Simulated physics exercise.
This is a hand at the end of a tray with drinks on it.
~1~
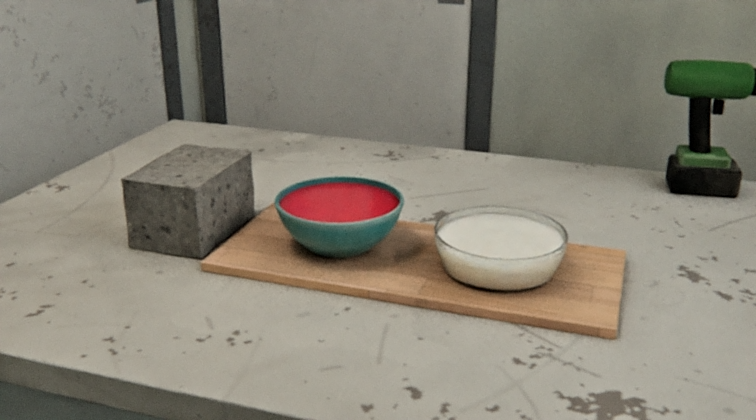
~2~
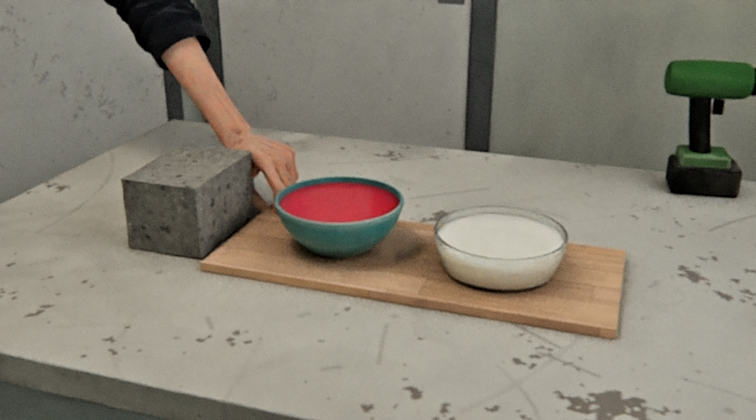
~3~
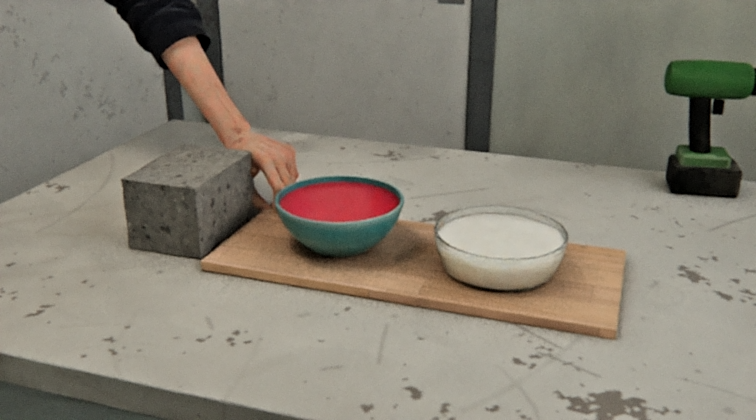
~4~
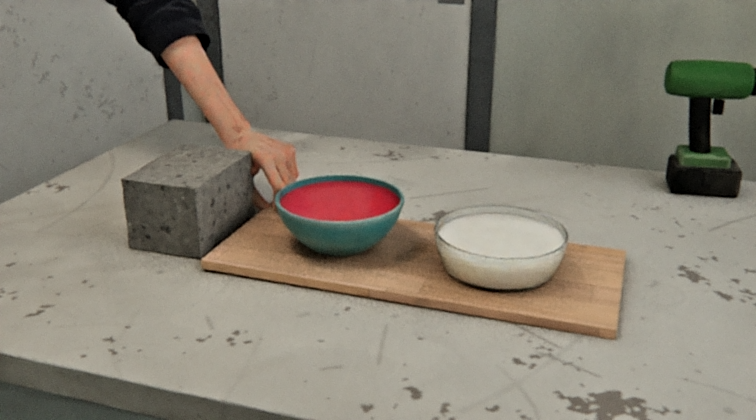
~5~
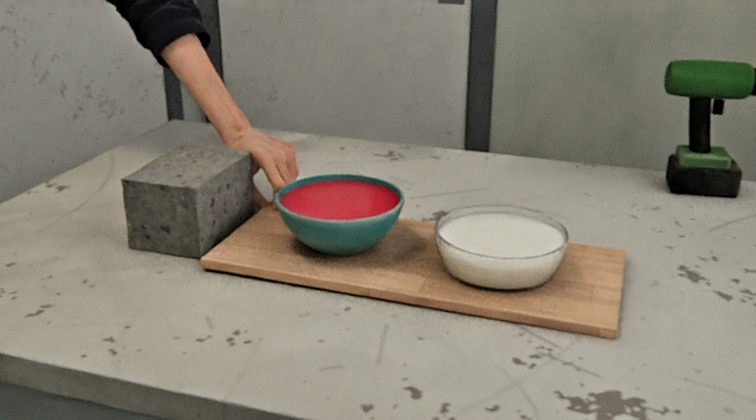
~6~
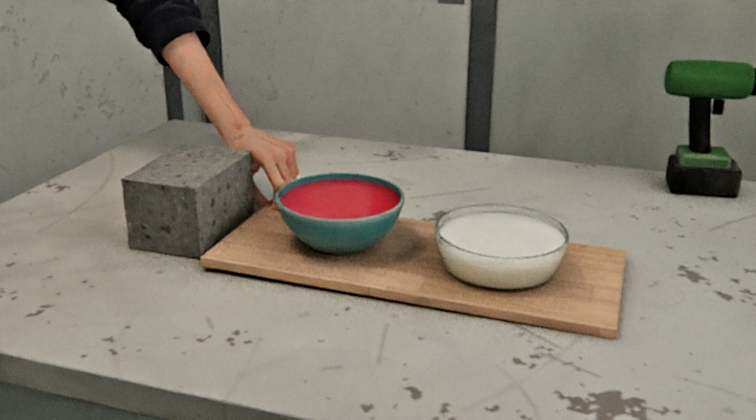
A teal bowl nearly full of red liquid and a clear glass dish of white liquid sit on a wooden board, seen from slightly above on a scuffed pale worktop. A rough grey block stands at left, and a green and black drill stands at far right before grey panels. A dark-sleeved arm reaches in from upper left, grips the board's left end and raises it very slightly, while the view stays still.
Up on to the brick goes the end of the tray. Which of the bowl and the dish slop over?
As I see it, bowl: Lets some out; dish: Lets some out.
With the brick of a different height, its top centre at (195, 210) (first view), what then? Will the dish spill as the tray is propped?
Short version: It survives.
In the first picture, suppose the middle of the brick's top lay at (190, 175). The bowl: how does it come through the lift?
It overflows.
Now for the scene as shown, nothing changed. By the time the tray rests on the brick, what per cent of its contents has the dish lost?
Something like 24 percent, I reckon.
Shortly, the tray slopes by about 7°; bowl, none is lost; dish, none is lost.
Then, the tray slopes by about 14°; bowl, it has lost some; dish, it has lost some.
At the finish, the tray slopes by about 12°, resting on the brick; bowl, it has lost some; dish, it has lost some.
